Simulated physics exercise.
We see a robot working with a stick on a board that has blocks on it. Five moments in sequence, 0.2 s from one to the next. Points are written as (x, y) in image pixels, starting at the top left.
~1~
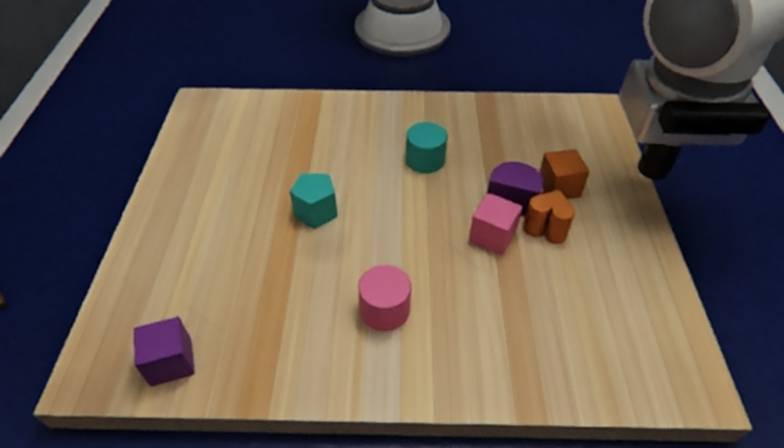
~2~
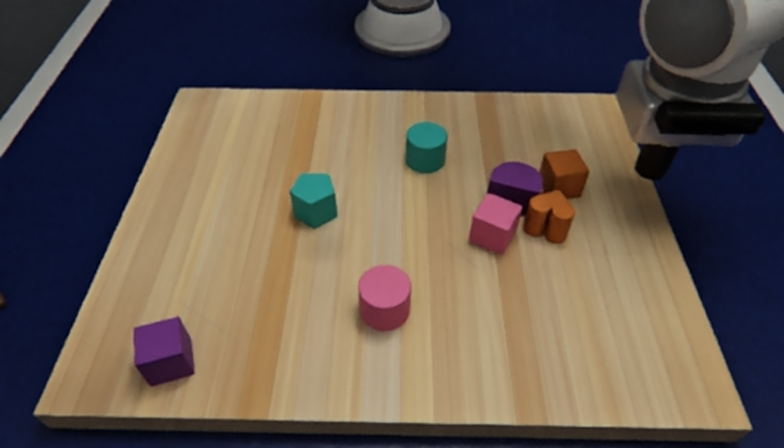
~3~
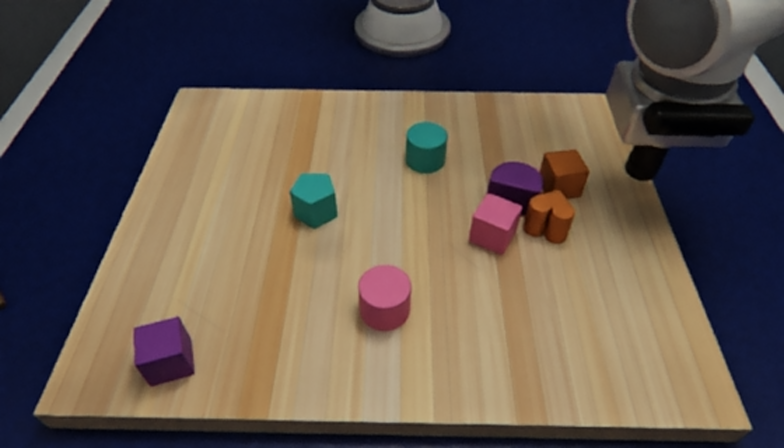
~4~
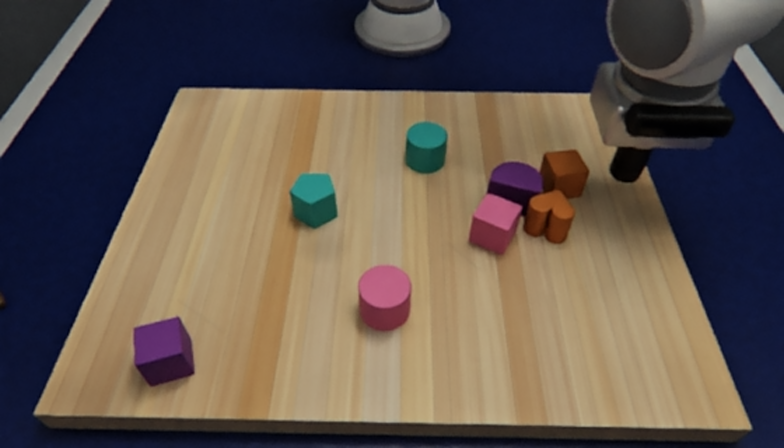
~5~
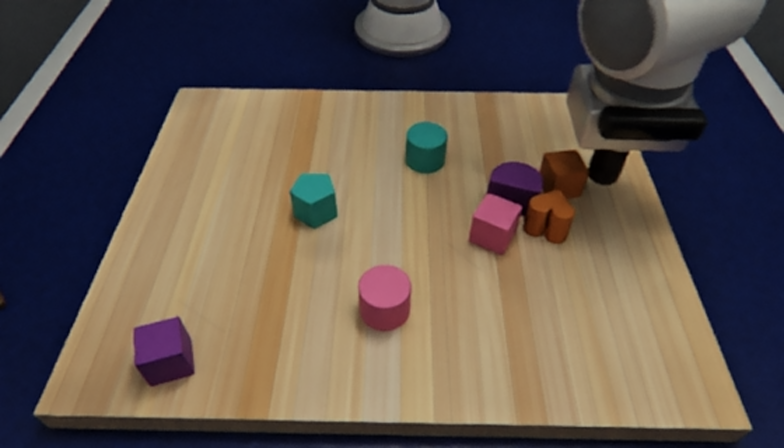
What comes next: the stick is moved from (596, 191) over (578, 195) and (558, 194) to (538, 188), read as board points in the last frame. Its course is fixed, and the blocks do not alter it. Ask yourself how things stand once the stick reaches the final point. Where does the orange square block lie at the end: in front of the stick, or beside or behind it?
When the path is over, you would find the orange square block still in front of the stick.
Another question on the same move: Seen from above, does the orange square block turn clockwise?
I believe so.
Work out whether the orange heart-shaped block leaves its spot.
At the end of the path, it will still be in place.
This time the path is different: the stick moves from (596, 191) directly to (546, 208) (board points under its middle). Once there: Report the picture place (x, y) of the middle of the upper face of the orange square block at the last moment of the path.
The spot you're after is about (540, 158) in the image.
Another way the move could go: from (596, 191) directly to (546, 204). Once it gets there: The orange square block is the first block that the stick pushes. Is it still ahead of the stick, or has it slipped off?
Beside or behind.
The first path, step by step. Halfway along, stick at (572, 179); purple D-shaped block at (514, 176); orange square block at (544, 158), turned 40° clockwise.
At the end, stick at (543, 173); purple D-shaped block at (514, 176); orange heart-shaped block in place; orange square block at (519, 147), turned 55° clockwise.
